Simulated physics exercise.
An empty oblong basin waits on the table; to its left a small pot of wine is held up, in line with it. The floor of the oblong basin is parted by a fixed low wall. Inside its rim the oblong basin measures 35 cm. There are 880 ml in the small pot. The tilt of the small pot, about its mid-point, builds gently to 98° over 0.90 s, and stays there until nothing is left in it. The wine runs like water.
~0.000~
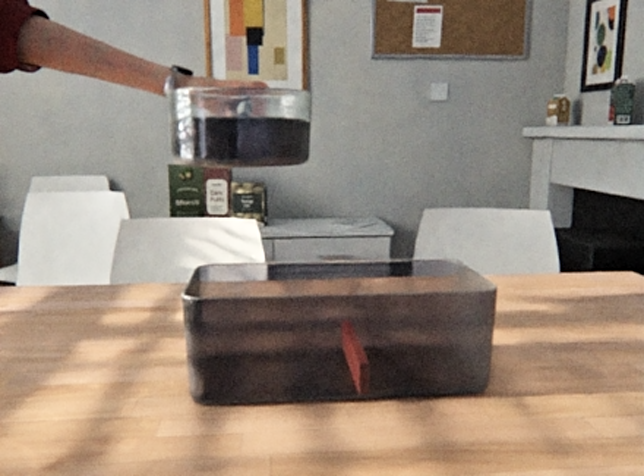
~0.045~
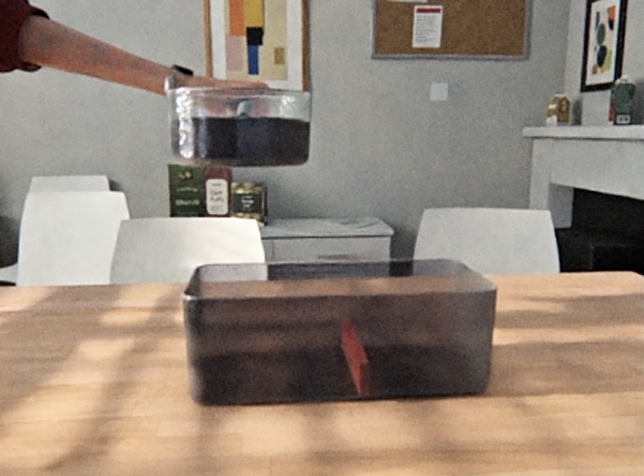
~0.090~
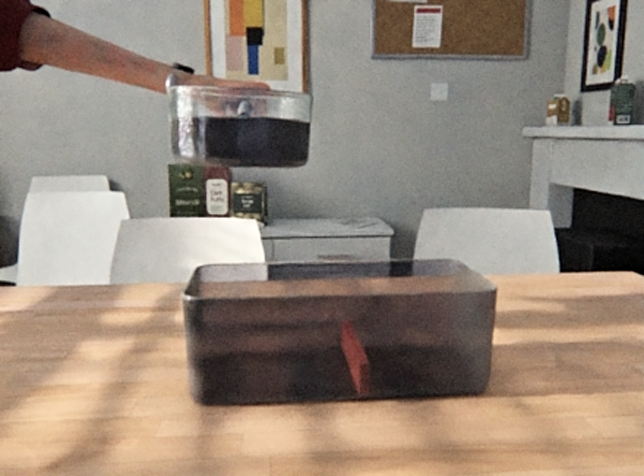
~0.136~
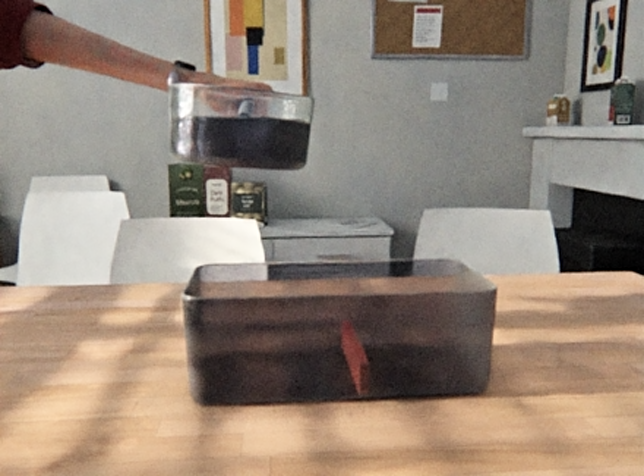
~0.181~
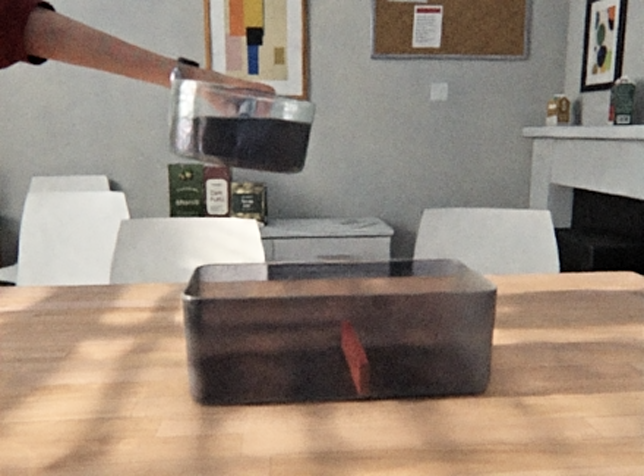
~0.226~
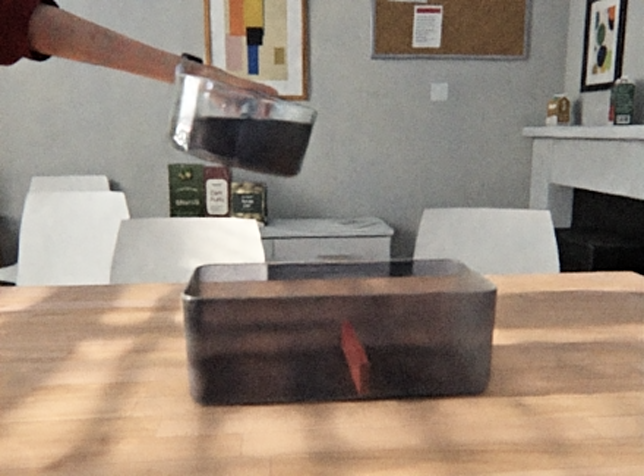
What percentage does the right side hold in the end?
The far part has some 58 per cent.
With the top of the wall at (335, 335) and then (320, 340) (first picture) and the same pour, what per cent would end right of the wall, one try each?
In turn about 80 and 90 per cent.
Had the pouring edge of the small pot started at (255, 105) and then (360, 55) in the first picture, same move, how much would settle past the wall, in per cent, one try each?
First 10, then 85 per cent.
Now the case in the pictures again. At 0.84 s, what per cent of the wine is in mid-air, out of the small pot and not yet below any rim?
About 14 per cent.
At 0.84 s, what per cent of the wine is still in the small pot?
About 16 per cent.
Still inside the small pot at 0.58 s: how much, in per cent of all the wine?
Some 60 per cent.
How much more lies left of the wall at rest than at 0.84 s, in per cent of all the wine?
Near 26 in a hundred.
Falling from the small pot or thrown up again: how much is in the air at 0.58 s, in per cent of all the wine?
About 36 per cent.
After 0.58 s the tilt is 70° and 60 per cent is still to pour, 1 is left of the wall and 2 right of it.
After 0.84 s the tilt is 97° and 15 per cent is still to pour, 15 is left of the wall and 55 right of it.
After 1.11 s the tilt is 98° and 3 per cent is still to pour, 35 is left of the wall and 58 right of it.
After 1.40 s the tilt is 98° and 0 per cent is still to pour, 41 is left of the wall and 58 right of it.
In the end 41 per cent lies left of the wall, 58 right of it and 1 outside.
